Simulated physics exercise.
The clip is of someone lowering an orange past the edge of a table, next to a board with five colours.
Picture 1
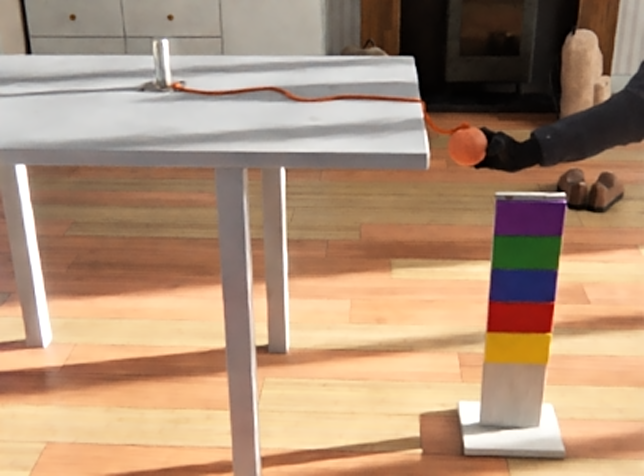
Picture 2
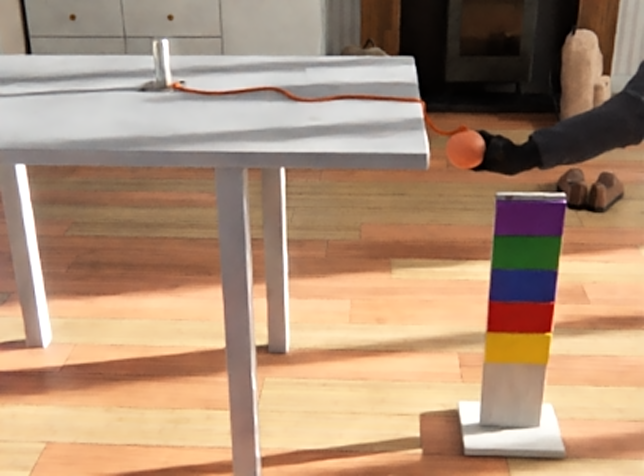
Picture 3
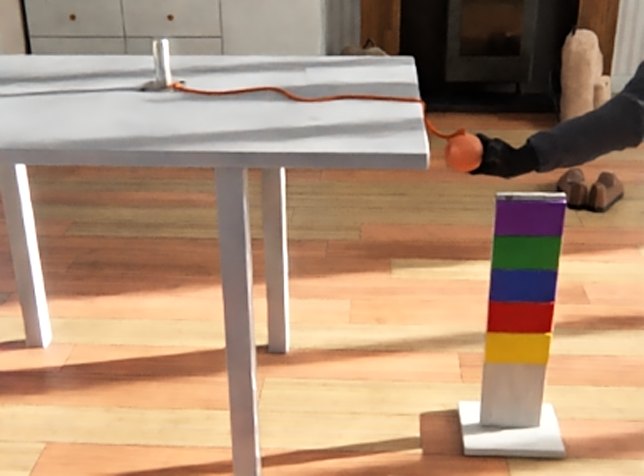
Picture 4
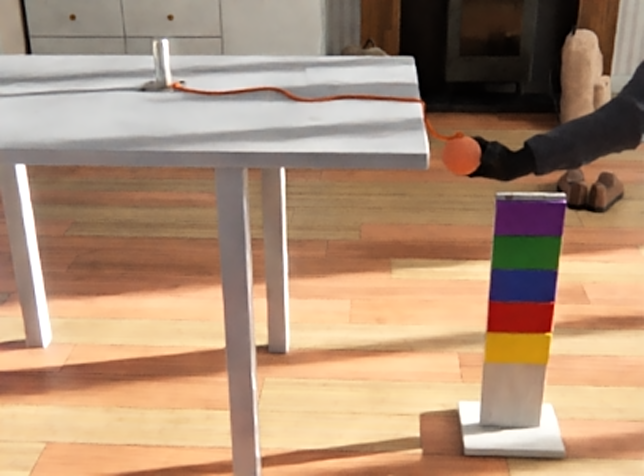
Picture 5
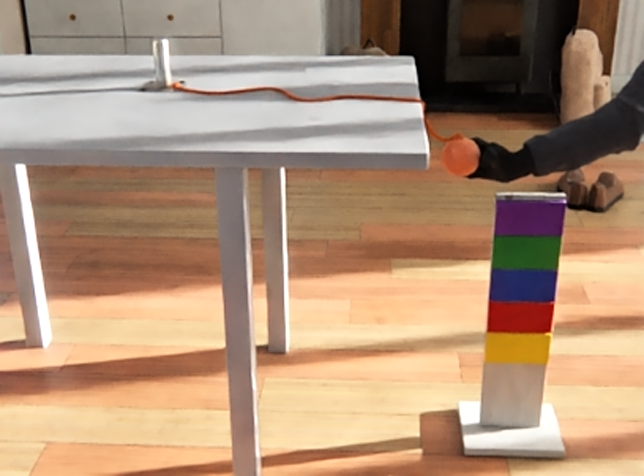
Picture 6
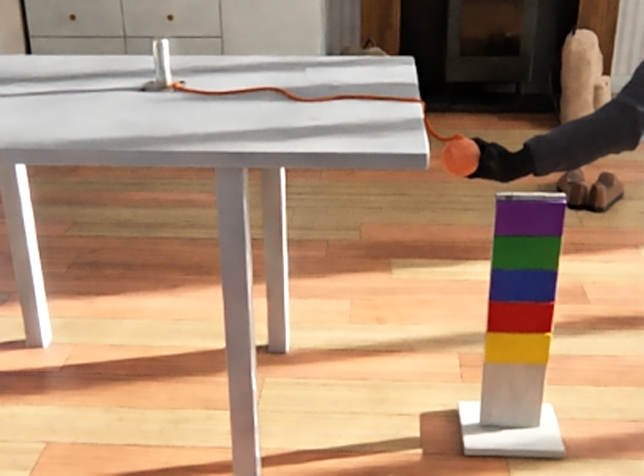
Gloved hand holding an orange ball on a cord at a white table's edge, shifting slightly left beside stacked coloured blocks.
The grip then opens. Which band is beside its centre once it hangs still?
The purple band.
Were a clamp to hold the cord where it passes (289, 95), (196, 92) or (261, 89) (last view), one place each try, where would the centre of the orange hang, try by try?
First try near (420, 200), second near (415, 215), third near (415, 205).
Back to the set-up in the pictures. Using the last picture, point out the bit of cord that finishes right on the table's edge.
The piece you want is at about (384, 99).
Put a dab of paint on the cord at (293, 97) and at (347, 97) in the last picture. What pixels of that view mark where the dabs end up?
One finishes at (324, 94) and the other at (385, 98).
Soon after, orange near (417, 209); level with purple.
After that, orange near (437, 217); level with purple.
In the end, orange near (413, 218); level with purple. At purple.
